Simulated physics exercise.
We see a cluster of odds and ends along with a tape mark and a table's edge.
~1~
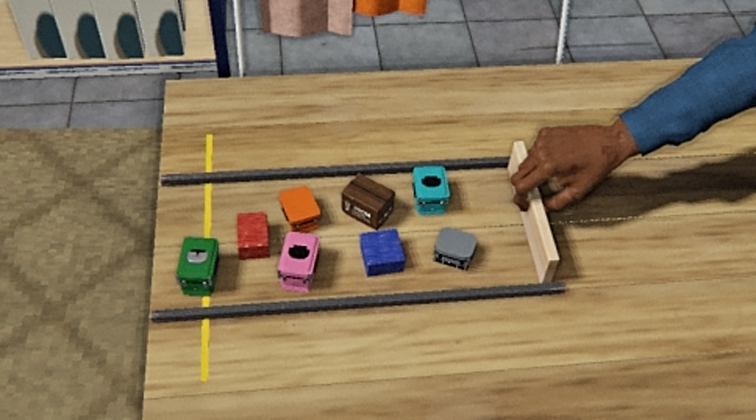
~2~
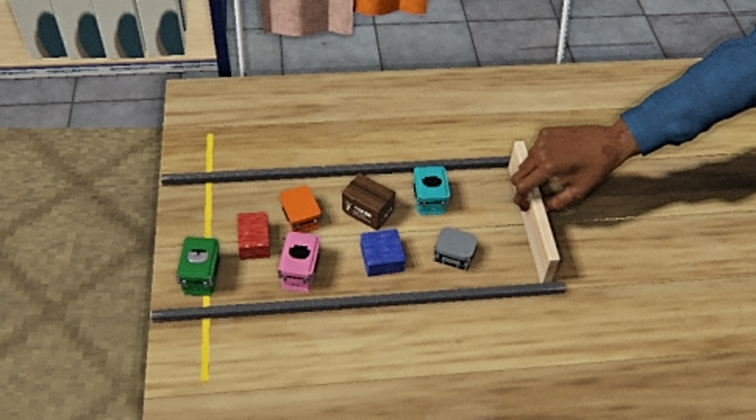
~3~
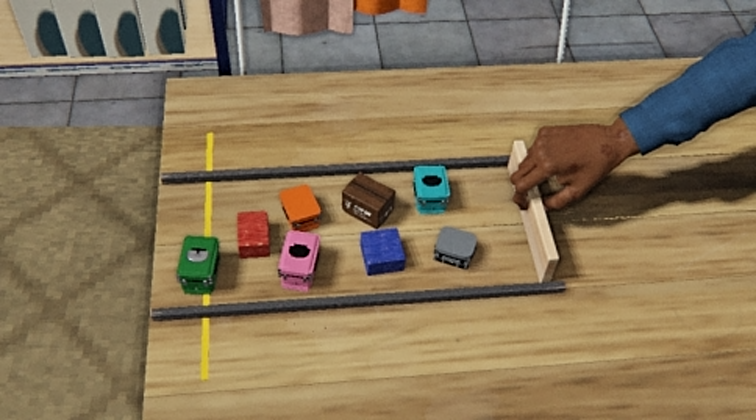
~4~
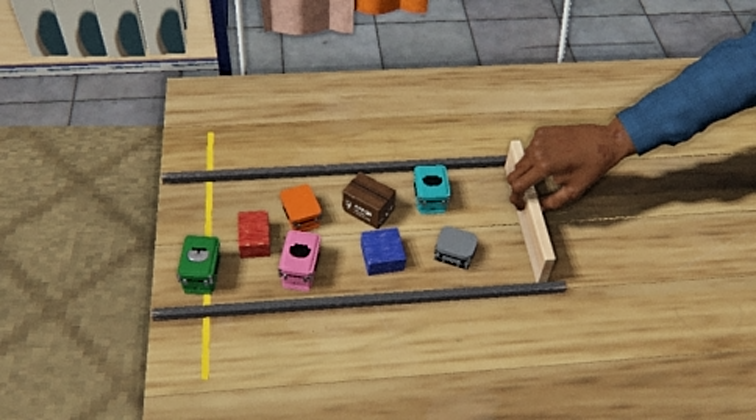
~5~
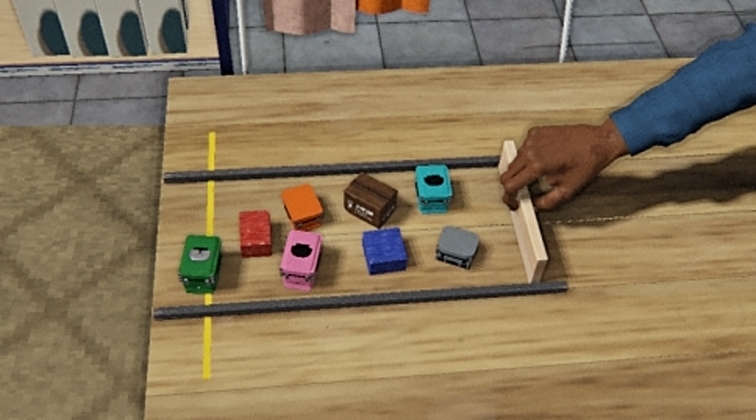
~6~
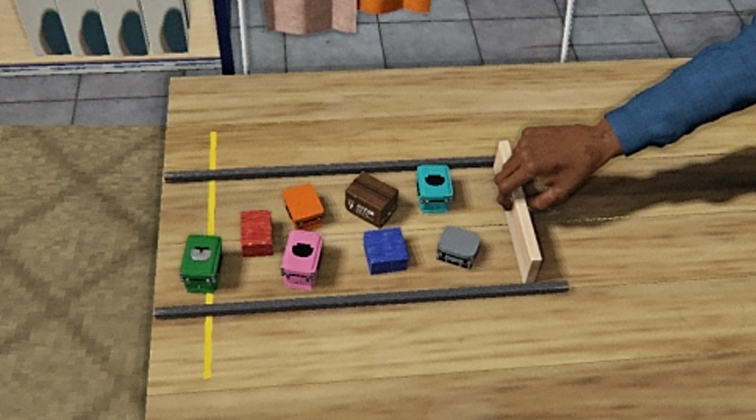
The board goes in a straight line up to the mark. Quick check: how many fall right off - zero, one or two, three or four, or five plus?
Five plus.
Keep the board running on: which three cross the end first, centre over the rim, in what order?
Order, earliest first: The green case; the red block; the pink case.
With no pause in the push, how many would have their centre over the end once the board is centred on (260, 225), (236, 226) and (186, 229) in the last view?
2, 4 and 6.
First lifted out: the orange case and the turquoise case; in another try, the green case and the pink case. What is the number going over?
Result, first then second: 3, 3.
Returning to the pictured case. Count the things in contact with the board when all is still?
That number would be 2.
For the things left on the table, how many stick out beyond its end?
1 overhanging.
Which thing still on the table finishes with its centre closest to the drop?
That's the brown box, it ends up nearest.
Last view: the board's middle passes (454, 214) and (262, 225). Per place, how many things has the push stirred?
I make it 2 at the first spot and 8 at the other.
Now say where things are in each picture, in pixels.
In the first frame, green case (199, 266); red block (253, 236); pink case (300, 262); board (532, 211); tape (207, 244).
In the second frame, red block (254, 236); turquoise case (431, 191).
In the third frame, pink case (300, 260); blue block (383, 251).
In the fourth frame, green case (200, 264); brown box (369, 201).
In the fifth frame, red block (256, 234); orange case (302, 209).
In the sixth frame, green case (203, 264); red block (257, 234); pink case (303, 259); board (516, 210); tape (211, 241).
Soon after, none off yet; green case at rest near (203, 264); red block at rest near (257, 234); pink case at rest near (303, 259).
After that, none off yet; green case displaced a little near (176, 269); red block displaced about its own width near (195, 232); pink case displaced well along near (220, 266).
In the end, the number that fall off is five or more; gone, blue block, orange case, pink case, red block and green case.
